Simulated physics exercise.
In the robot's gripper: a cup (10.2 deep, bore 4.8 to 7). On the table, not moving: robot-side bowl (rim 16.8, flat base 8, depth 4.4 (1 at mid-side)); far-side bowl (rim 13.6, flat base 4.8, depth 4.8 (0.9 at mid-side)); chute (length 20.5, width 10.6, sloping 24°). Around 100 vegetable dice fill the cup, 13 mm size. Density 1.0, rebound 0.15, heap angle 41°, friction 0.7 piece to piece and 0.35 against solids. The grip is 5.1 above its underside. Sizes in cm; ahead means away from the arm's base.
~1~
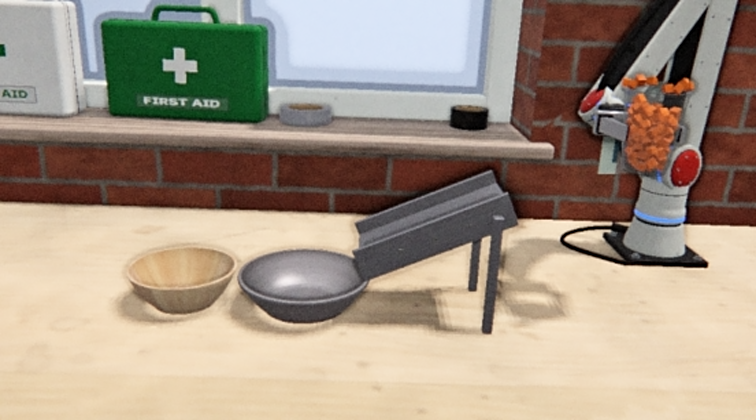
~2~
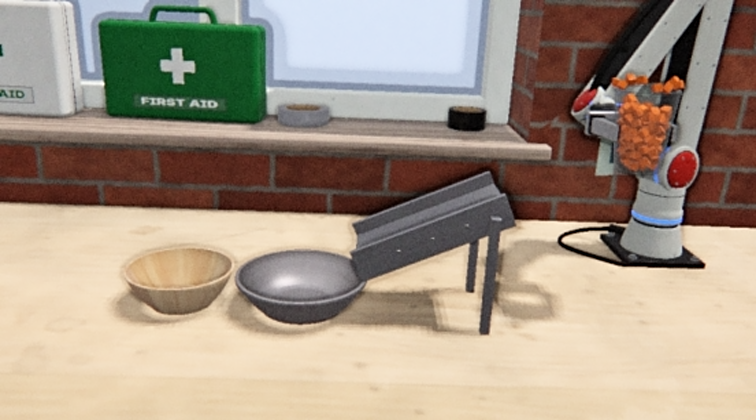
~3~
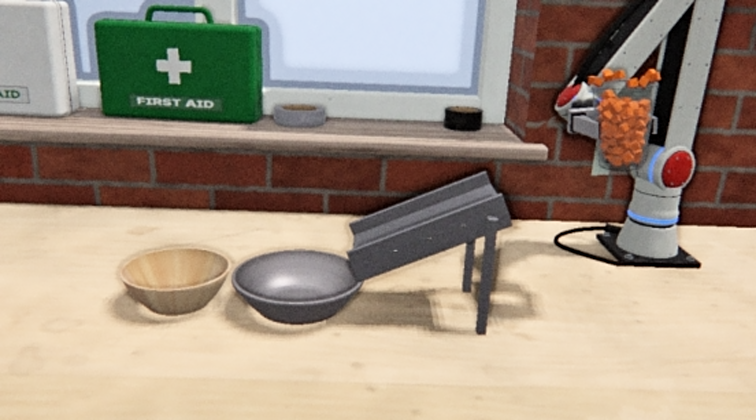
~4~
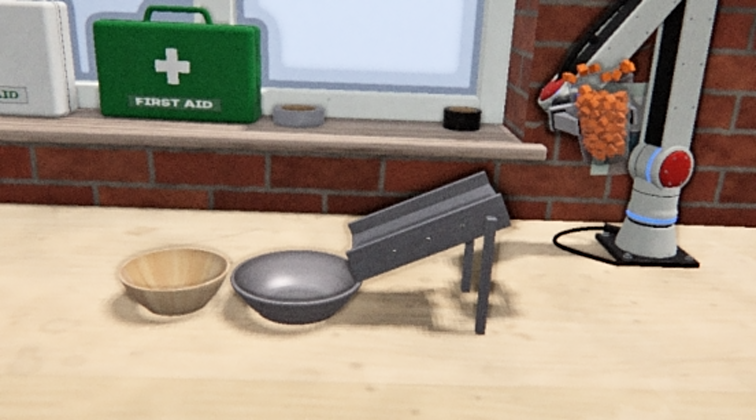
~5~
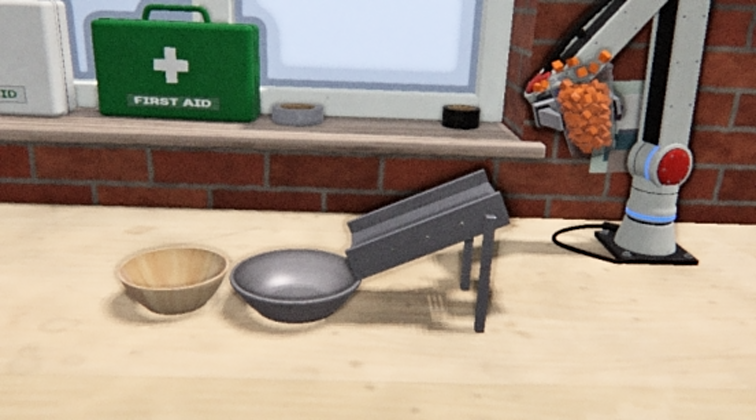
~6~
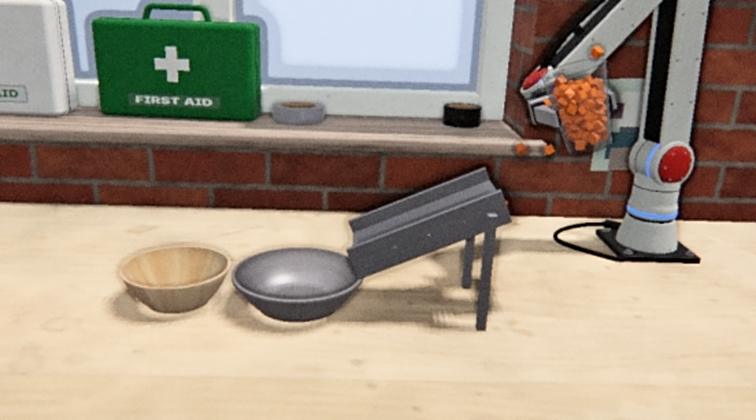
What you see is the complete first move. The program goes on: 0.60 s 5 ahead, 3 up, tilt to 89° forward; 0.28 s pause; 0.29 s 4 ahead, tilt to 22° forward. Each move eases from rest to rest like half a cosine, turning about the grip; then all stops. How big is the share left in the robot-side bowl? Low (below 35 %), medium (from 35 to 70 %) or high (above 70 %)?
A low share, below 35 %, ends in the robot-side bowl.
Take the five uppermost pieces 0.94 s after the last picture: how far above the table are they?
Some 34 cm.
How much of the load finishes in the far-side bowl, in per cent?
Some 0 per cent.
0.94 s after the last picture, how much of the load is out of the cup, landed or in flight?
About 10 per cent by then.
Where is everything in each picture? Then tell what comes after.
In the first frame, cup middle at (650, 133), level; upper third of the load around (654, 112), from x 625 to 690, top at y 80; 99 in the cup.
In the second frame, cup middle at (642, 132), tilted 2° forward; upper third of the load around (644, 111), from x 615 to 680, top at y 80.
In the third frame, cup middle at (623, 127), tilted 7° forward; upper third of the load around (625, 106), from x 595 to 655, top at y 75.
In the fourth frame, cup middle at (603, 120), tilted 13° forward; upper third of the load around (602, 99), from x 570 to 630, top at y 65.
In the fifth frame, cup middle at (586, 113), tilted 18° forward; upper third of the load around (584, 92), from x 540 to 605, top at y 55; 94 in the cup, 5 on the chute or in flight.
In the sixth frame, cup middle at (582, 109), tilted 20° forward; upper third of the load around (580, 92), from x 505 to 605, top at y 55; 93 in the cup, 6 on the chute or in flight.
Then, 0.47 s later, tilted 81° forward, highest piece 33 above the table; 93 in the cup, 6 on the table or floor.
Then, 0.94 s later, tilted 83° forward, highest piece 33 above the table; 89 in the cup, 6 on the table or floor, 2 in the robot-side bowl, 2 on the chute or in flight.
Then, 1.37 s later, tilted 22° forward, highest piece 34 above the table; 89 in the cup, 6 on the table or floor, 4 in the robot-side bowl.
Then, 2.42 s later, tilted 22° forward, highest piece 34 above the table; 89 in the cup, 6 on the table or floor, 4 in the robot-side bowl.
At rest, 89 in the cup, 6 on the table or floor, 4 in the robot-side bowl. That is 4 % in the robot-side bowl.
